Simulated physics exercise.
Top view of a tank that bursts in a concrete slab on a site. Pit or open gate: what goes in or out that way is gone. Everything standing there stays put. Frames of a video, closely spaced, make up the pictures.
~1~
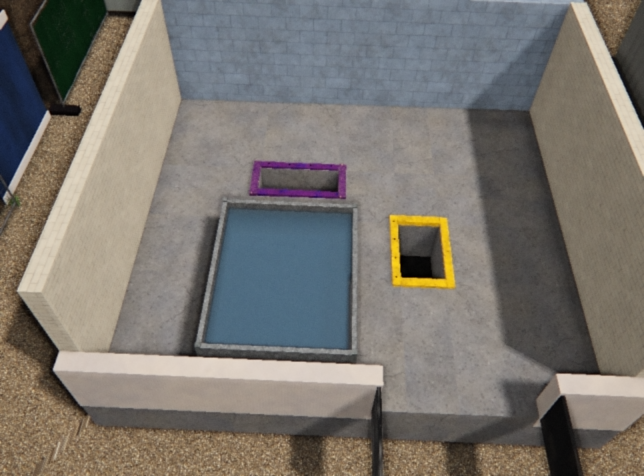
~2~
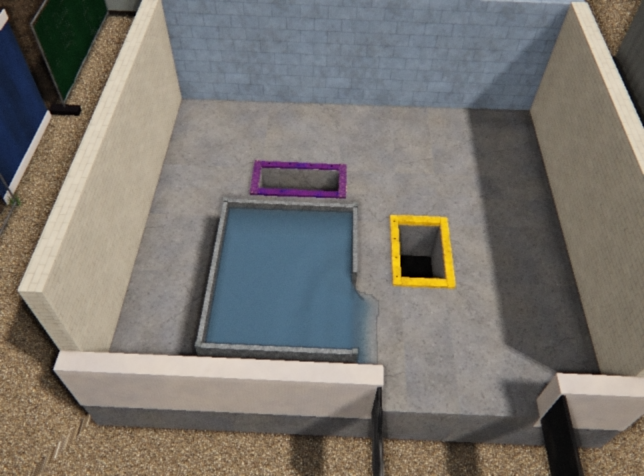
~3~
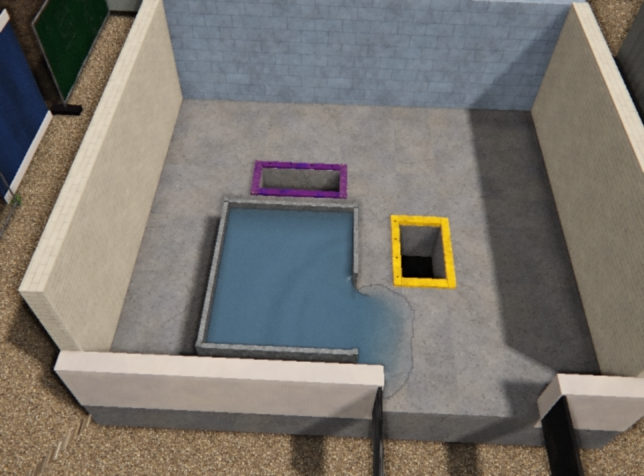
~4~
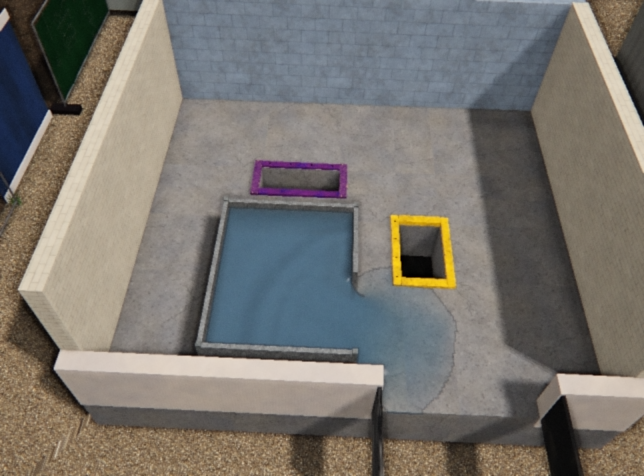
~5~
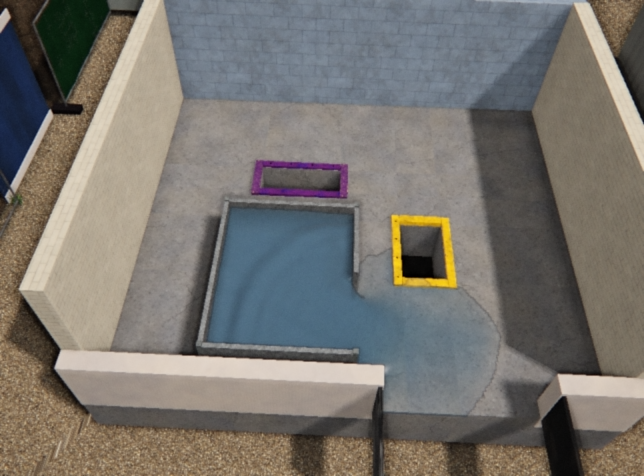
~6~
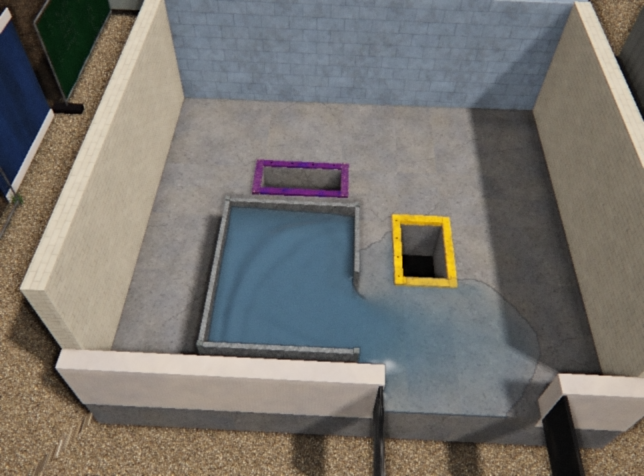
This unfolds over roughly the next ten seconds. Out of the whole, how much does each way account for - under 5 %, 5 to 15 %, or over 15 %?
By the end, the gate accounts for over 15 %; the purple pit accounts for under 5 %; the yellow pit accounts for under 5 %.
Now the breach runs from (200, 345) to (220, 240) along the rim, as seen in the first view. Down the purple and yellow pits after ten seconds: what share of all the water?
Result - purple: 6 %; yellow: 0 %.
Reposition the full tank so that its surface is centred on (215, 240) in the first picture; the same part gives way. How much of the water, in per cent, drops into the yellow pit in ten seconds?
Within ten seconds the yellow pit collects 12 percent of the total.
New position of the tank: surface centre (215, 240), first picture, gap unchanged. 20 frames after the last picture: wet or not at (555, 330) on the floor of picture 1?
Outcome at the given point: Swamped.
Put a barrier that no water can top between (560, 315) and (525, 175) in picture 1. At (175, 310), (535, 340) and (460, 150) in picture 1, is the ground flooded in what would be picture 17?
In the order given, the spots are spared, swamped and spared.
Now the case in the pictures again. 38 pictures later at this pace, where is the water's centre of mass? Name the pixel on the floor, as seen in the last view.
Around pixel (408, 256) of the last picture.
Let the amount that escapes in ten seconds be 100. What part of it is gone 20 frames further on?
Somewhere around 45 per cent, I'd say.
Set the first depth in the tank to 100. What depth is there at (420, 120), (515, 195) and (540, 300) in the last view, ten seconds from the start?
In order: Roughly 8, 6 and 8 in a hundred.
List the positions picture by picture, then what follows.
In the first picture, still water in the tank at (284, 273).
In the second picture, water pours out at (351, 327) and has run to (362, 298).
In the third picture, water pours out at (351, 329) and has run to (401, 303).
In the fourth picture, water pours out at (350, 330) and has run to (445, 316).
In the fifth picture, the front is at (492, 334), out from the gap at (351, 330).
In the sixth picture, water pours out at (352, 329) and has run to (532, 355).
A moment on, water covers 25 % of the floor; the gate 4 %, the purple pit 0 %, the yellow pit 0 %.
Next, water covers 25 % of the floor; the gate 11 %, the purple pit 0 %, the yellow pit 0 %.
Then, water covers 40 % of the floor; the gate 18 %, the purple pit 0 %, the yellow pit 1 %.
Later, water covers 60 % of the floor; the gate 29 %, the purple pit 0 %, the yellow pit 1 %.
In the end, water covers 85 % of the floor; the gate 40 %, the purple pit 0 %, the yellow pit 1 %.
